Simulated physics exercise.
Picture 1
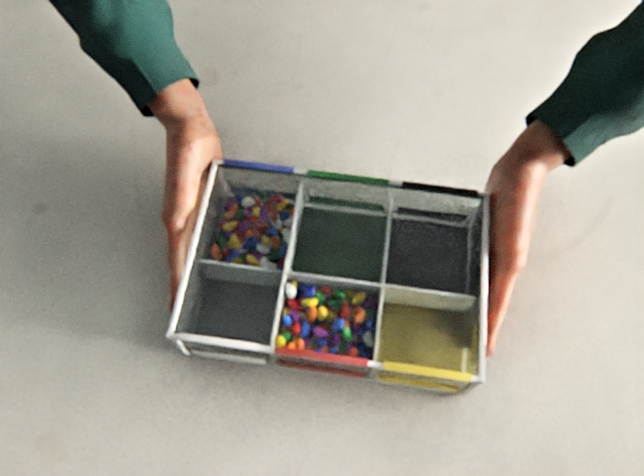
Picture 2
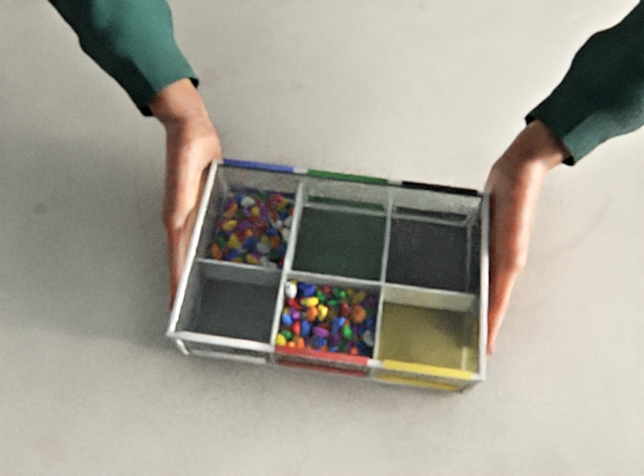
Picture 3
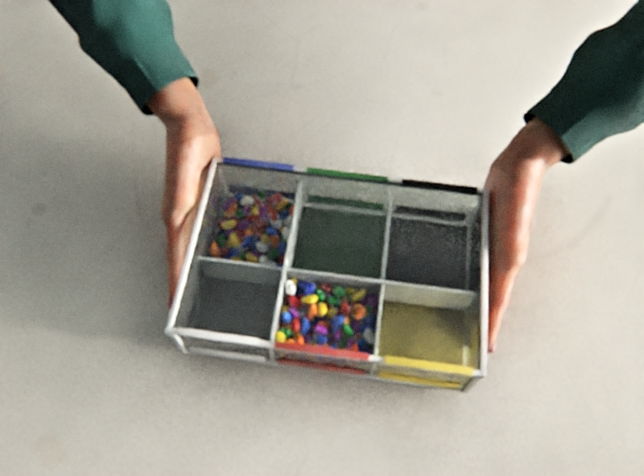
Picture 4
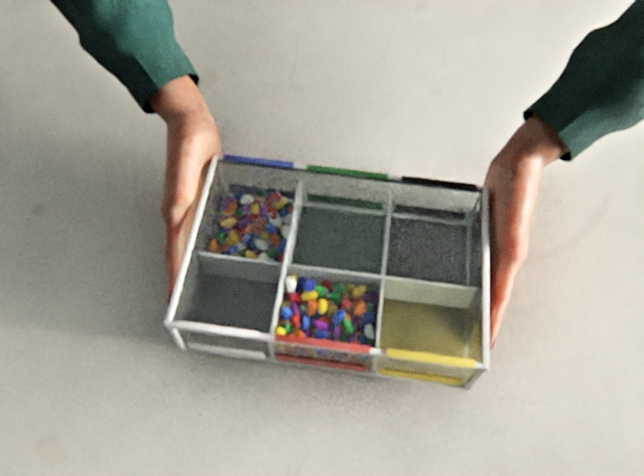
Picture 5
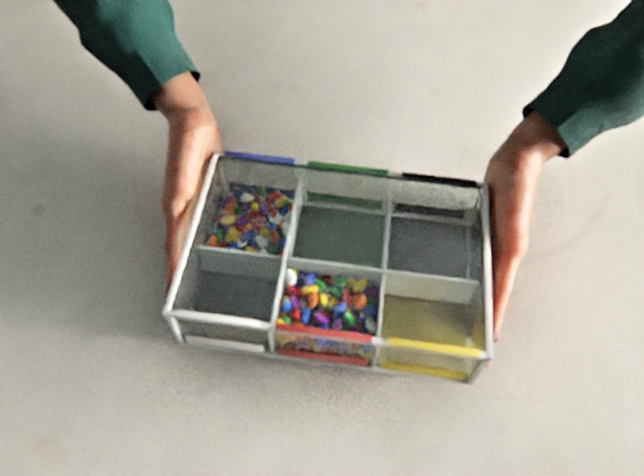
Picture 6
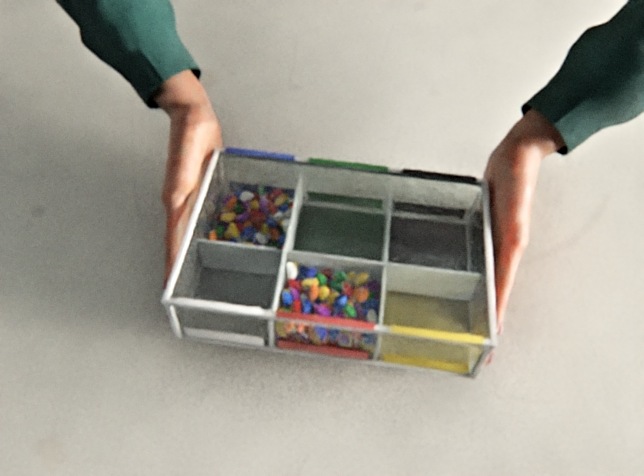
Two hands slowly tilt a clear divided box holding colorful beans in two compartments.
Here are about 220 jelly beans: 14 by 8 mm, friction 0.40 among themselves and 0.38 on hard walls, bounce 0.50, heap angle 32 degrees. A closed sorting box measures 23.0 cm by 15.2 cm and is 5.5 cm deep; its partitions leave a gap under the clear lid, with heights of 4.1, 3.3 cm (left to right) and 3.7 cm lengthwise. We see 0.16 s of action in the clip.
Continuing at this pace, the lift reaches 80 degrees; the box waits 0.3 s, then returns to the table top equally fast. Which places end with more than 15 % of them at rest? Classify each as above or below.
Classification: Red compartment above, blue compartment above, green compartment above, yellow compartment below, white compartment below, black compartment below.
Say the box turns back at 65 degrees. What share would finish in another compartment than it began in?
Near 10 in a hundred.
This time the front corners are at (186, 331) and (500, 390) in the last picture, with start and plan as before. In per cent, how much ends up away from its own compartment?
That would be some 35 in a hundred.
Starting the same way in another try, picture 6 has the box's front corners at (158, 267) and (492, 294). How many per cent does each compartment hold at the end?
Red 30, blue 40, green 25, yellow 0, white 0, black 0.
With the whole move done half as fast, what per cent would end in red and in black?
Final per cent - red: 40, black: 5.
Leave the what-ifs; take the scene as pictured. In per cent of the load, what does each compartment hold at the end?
Final shares: Red 40 %; blue 35 %; green 20 %; yellow 0 %; white 0 %; black 5 %.
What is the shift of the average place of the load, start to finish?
3.5 cm.
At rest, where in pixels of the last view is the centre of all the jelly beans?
I'd say roughly (315, 240).
Then, 0.75 s after the last picture, tilt 80 degrees; red 45 %, blue 35 %, green 15 %, black 5 %.
Then, 1.25 s after the last picture, tilt 44 degrees; red 40 %, blue 35 %, green 20 %, black 5 %.
Then, 1.82 s after the last picture, tilt 0 degrees; red 40 %, blue 35 %, green 20 %, black 5 %.
In the end, red 40 %, blue 35 %, green 20 %, yellow 0 %, white 0 %, black 5 %.
